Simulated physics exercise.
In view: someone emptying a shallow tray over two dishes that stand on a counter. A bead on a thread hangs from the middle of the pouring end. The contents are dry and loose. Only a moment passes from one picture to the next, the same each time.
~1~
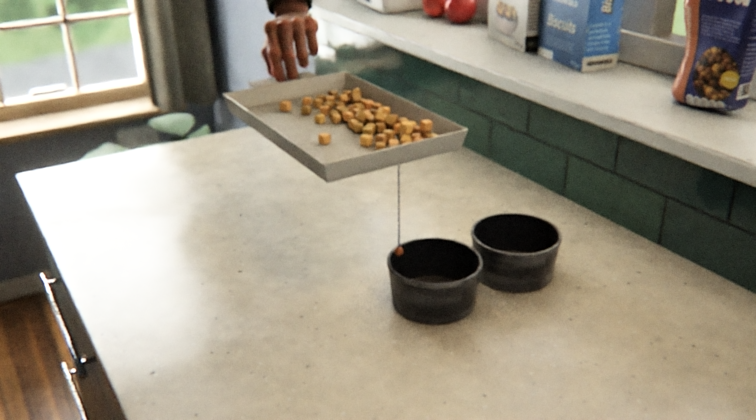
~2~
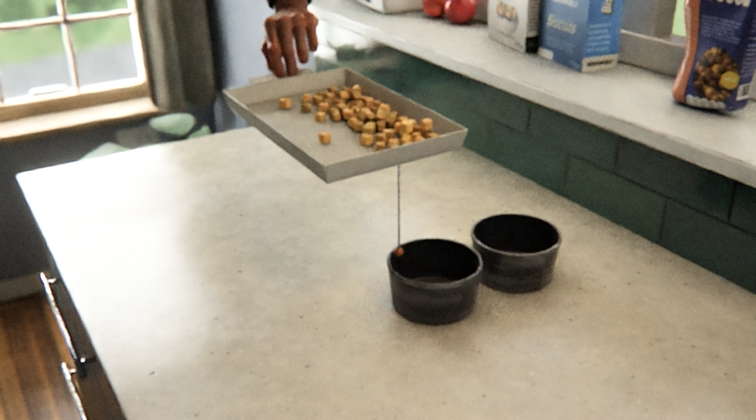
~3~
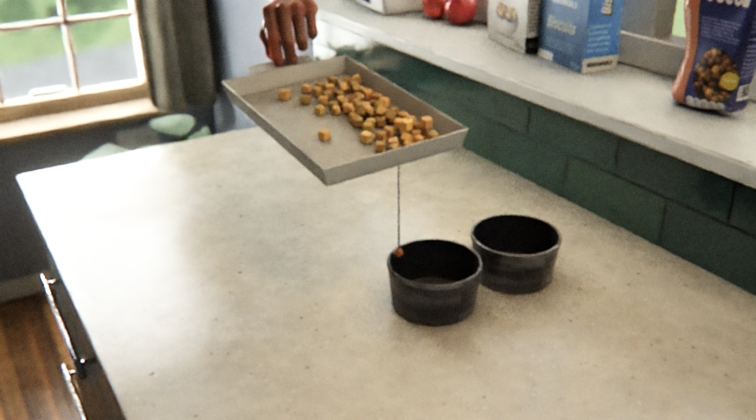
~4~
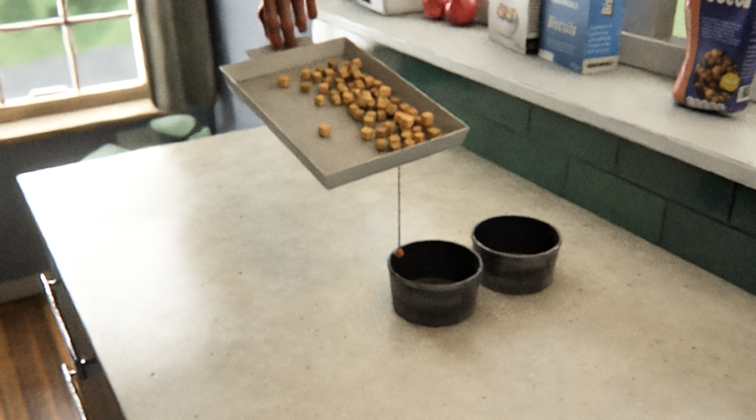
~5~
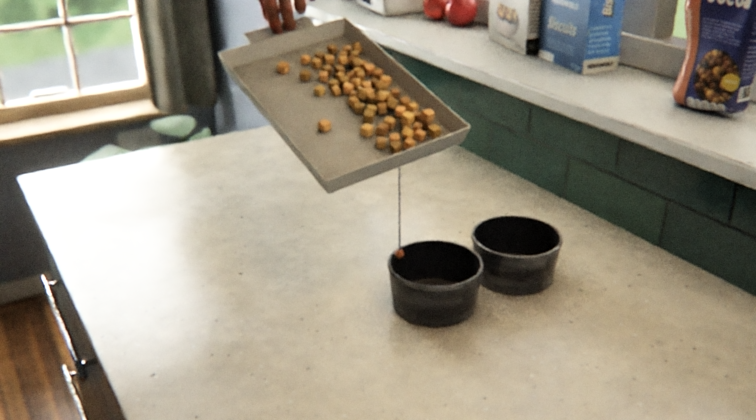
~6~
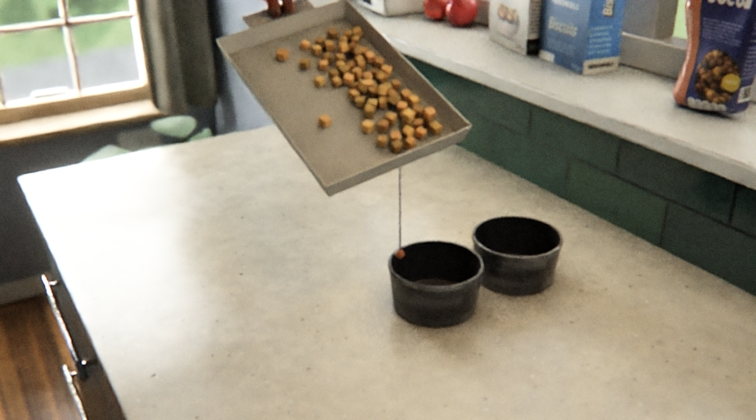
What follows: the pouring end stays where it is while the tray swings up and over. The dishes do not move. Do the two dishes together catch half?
Together they catch less than half.
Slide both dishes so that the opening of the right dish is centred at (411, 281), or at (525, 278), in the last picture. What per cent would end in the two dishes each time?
Near 60 % and 20 %.
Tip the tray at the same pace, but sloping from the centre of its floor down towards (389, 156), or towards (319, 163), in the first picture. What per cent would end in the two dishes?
Roughly 30 per cent, and 0 per cent.
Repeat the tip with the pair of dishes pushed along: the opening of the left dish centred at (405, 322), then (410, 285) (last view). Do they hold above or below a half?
At the first place under half, at the second under half.
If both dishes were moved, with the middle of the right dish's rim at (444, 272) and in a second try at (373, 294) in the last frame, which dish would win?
At the first place the left dish, at the second the right-hand dish.
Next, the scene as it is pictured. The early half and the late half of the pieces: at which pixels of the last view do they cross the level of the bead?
At about (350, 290), then at (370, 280).
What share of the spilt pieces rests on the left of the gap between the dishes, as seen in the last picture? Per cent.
Close to 90 per cent.
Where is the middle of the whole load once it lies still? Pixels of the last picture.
Around (366, 363).
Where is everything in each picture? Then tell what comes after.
The first frame shows corners of the pouring end near (326, 161) and (461, 129), level; middle of the load near (367, 119), small wooden cubes; left dish near (462, 298); right dish near (544, 267); bead on its thread near (399, 251).
The second frame shows corners of the pouring end near (326, 162) and (461, 129), level; middle of the load near (367, 117).
The third frame shows corners of the pouring end near (326, 166) and (461, 128), tipped barely, lowest at the left corner; middle of the load near (367, 111).
The fourth frame shows corners of the pouring end near (327, 171) and (462, 127), tipped a little, lowest at the left corner; middle of the load near (368, 102).
The fifth frame shows corners of the pouring end near (328, 176) and (463, 126), tipped clearly, lowest at the left corner; middle of the load near (368, 93).
The sixth frame shows corners of the pouring end near (328, 181) and (465, 125), tipped clearly, lowest at the left corner; middle of the load near (369, 85); left dish near (463, 300); right dish near (545, 270).
Shortly afterwards, tray tipped steeply; all but a few on the tray; only a few in the air.
Next, tray tipped past a quarter turn; near half on the tray; near a third outside both; a little in the air.
Some moments later, tray tipped past a quarter turn; the whole lot outside both.
In the end, tray tipped past a quarter turn; none at all in the left dish; none at all in the right dish; the whole lot outside both.
